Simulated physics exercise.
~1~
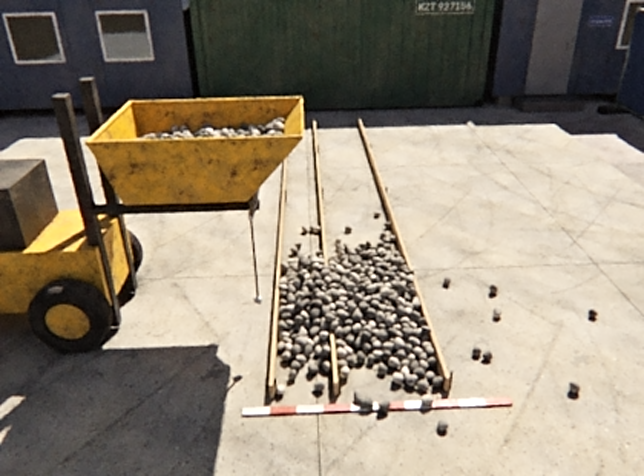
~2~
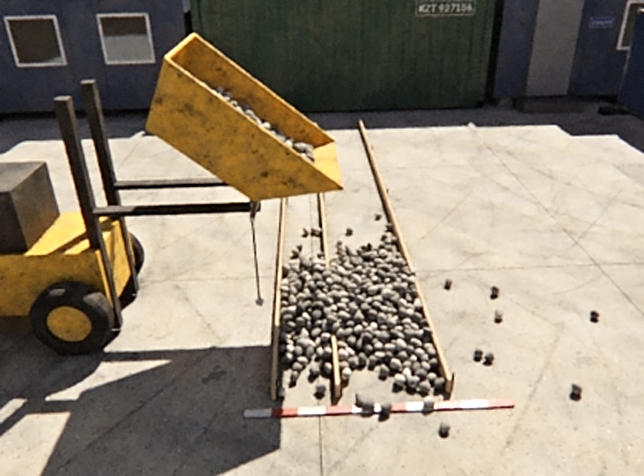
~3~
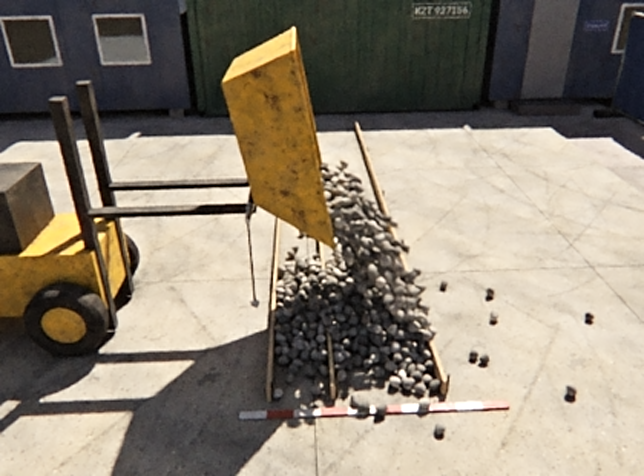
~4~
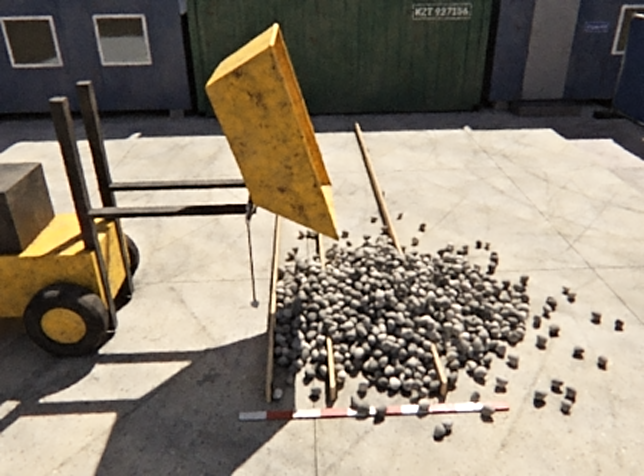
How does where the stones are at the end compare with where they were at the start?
Taken together, the stones are farther to the right and lower down at the end. At the start some were up in the skip and most of the rest lay between the planks, but by the end they form a wide heap reaching past the right-hand plank.
A yellow forklift tipped its raised skip steeply to the right, pouring grey stones onto those already lying between wooden planks. The skip then swung back slightly, and the stones ended in a wide heap spilling over the right-hand plank.
